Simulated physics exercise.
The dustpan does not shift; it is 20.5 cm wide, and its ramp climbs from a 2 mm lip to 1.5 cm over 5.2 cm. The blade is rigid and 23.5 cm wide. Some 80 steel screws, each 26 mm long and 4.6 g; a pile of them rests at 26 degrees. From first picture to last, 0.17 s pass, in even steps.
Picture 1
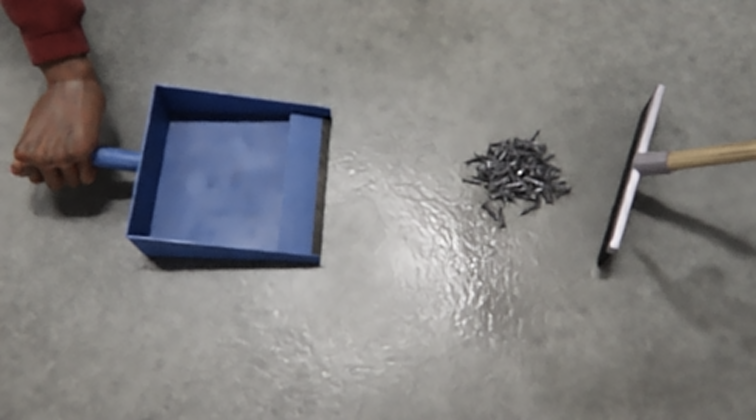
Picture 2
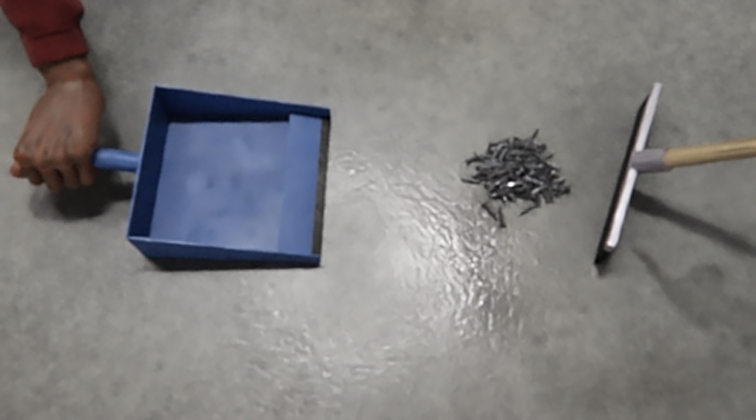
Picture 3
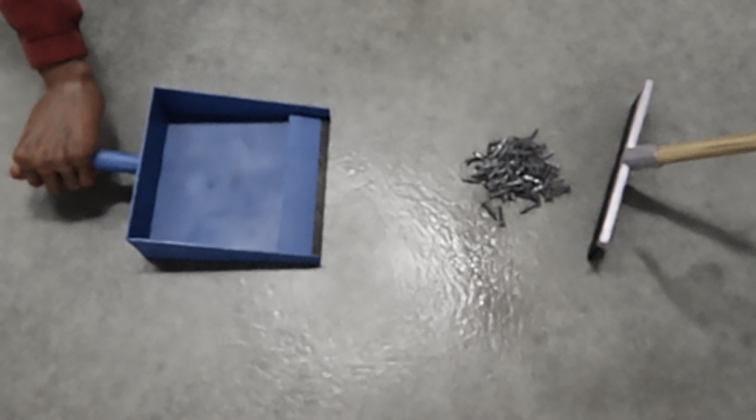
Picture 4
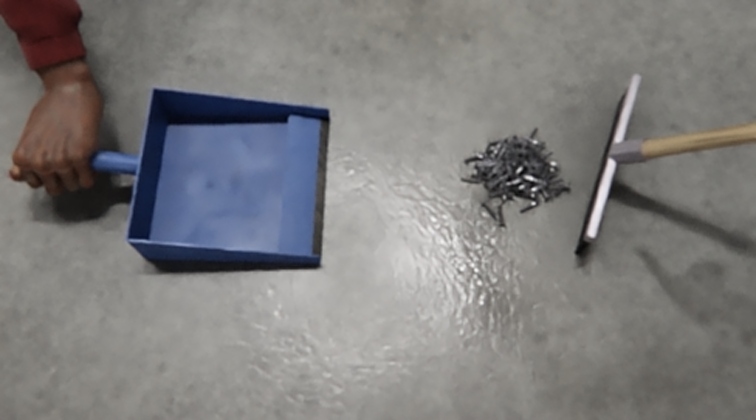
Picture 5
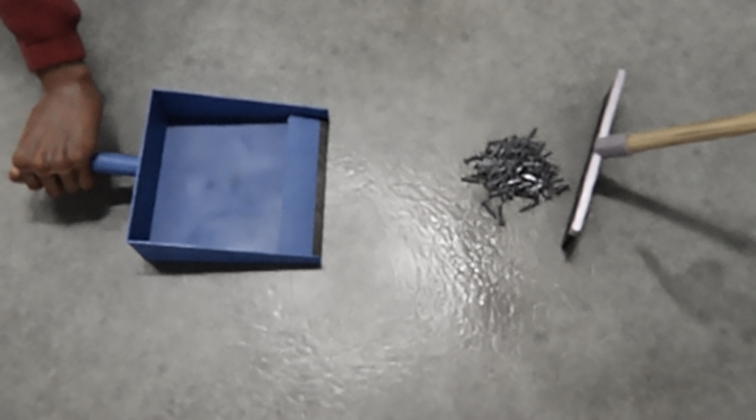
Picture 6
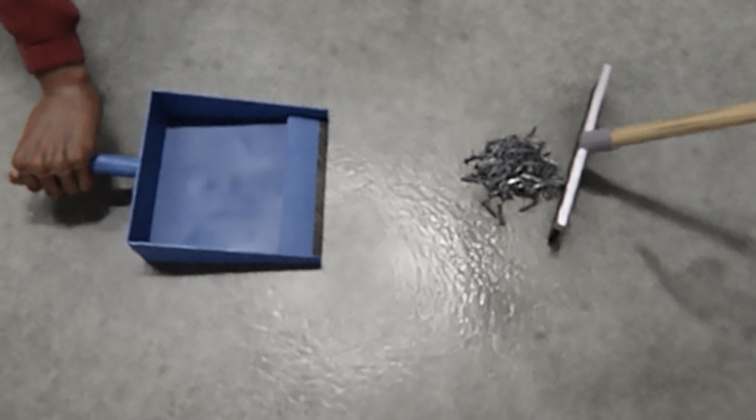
A squeegee-like blade on a wooden handle slid a short way left across the gray floor until it touched the edge of a small pile of screws, while a hand held a blue dustpan still.
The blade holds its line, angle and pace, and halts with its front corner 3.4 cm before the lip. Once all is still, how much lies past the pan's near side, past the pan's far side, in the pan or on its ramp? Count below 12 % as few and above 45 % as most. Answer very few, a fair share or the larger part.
Near side very few, far side the larger part, pan very few.
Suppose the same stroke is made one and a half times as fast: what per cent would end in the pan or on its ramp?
It would be near 10 per cent.
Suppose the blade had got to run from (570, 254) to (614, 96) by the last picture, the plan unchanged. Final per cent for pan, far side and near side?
Pan 0, far 10, near 0.
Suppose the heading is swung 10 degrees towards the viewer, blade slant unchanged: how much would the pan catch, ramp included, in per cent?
It would be near 0 per cent.
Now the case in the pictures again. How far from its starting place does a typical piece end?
About 24 cm.
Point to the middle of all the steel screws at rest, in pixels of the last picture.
Near (350, 116).
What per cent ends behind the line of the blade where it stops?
Roughly 5 per cent.
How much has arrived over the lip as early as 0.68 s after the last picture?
About 0 per cent by then.
Then, 0.24 s after the last picture, middle of the blade 20 cm from the lip; 0 % over the lip, far side 10 %, near side 0 %.
Then, 0.40 s after the last picture, middle of the blade 12 cm from the lip; 0 % over the lip, far side 40 %, near side 0 %.
Then, 0.68 s after the last picture, middle of the blade 7 cm from the lip; 0 % over the lip, far side 50 %, near side 0 %.
In the end, near side 0 %, far side 50 %, pan 0 %, in front of the lip or behind the blade 45 %.
